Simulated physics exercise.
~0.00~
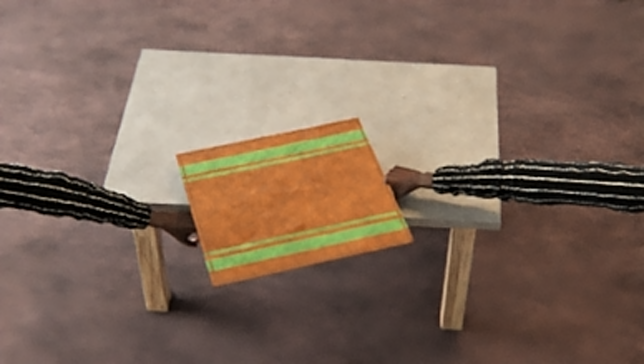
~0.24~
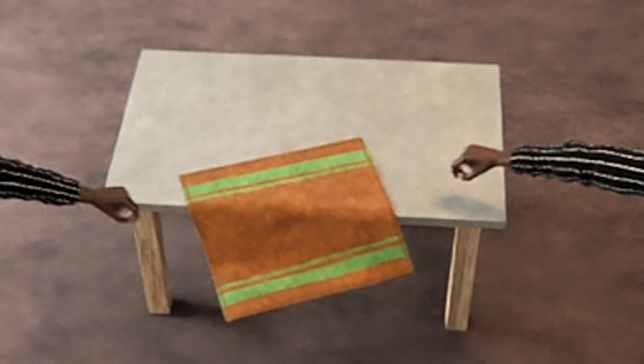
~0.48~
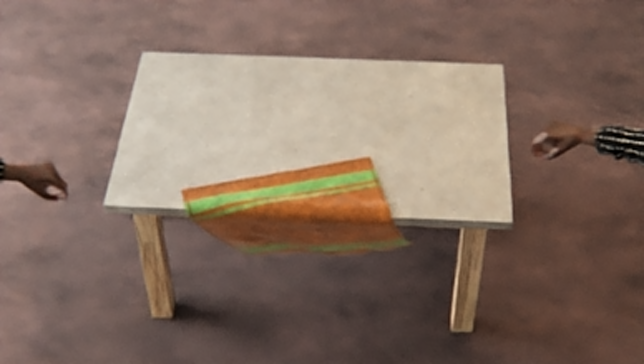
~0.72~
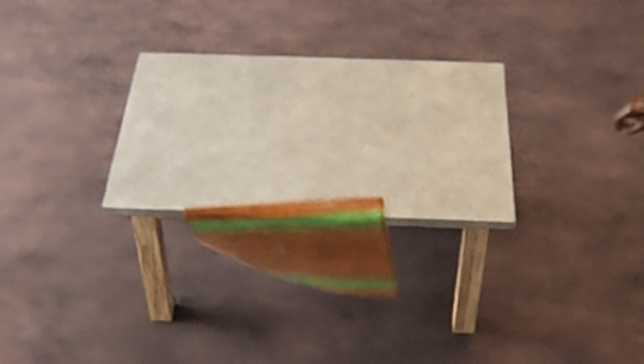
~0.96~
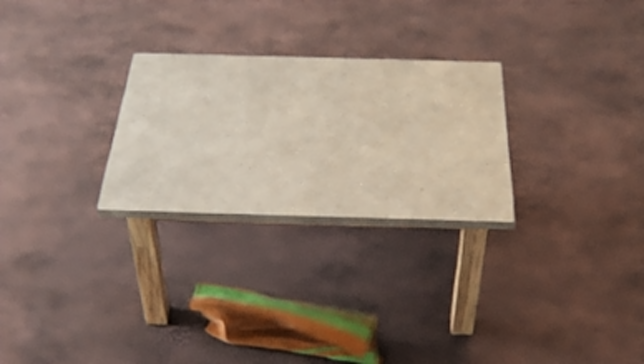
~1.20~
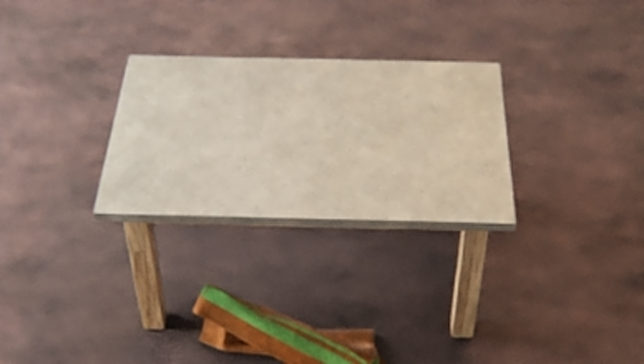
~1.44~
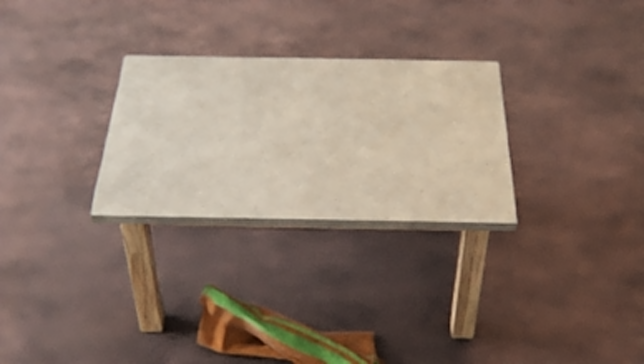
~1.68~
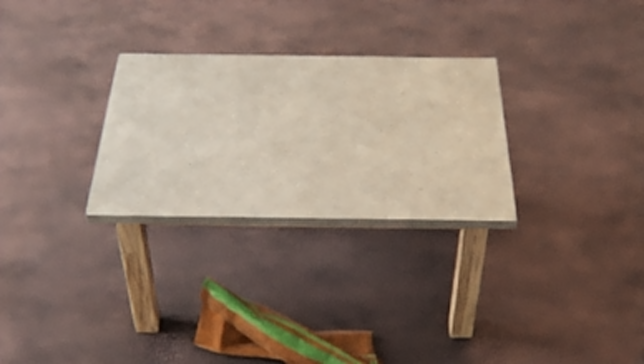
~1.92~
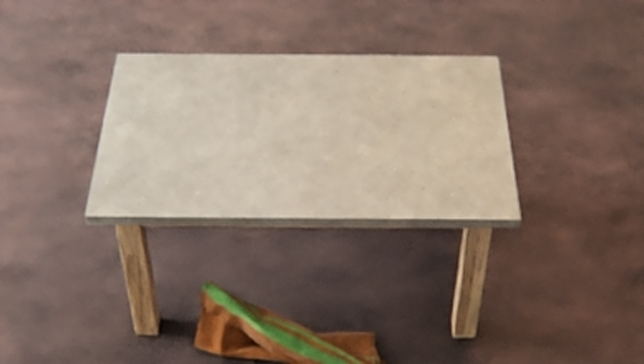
An orange scarf with green stripes, released by two hands, slides off the table and crumples below.
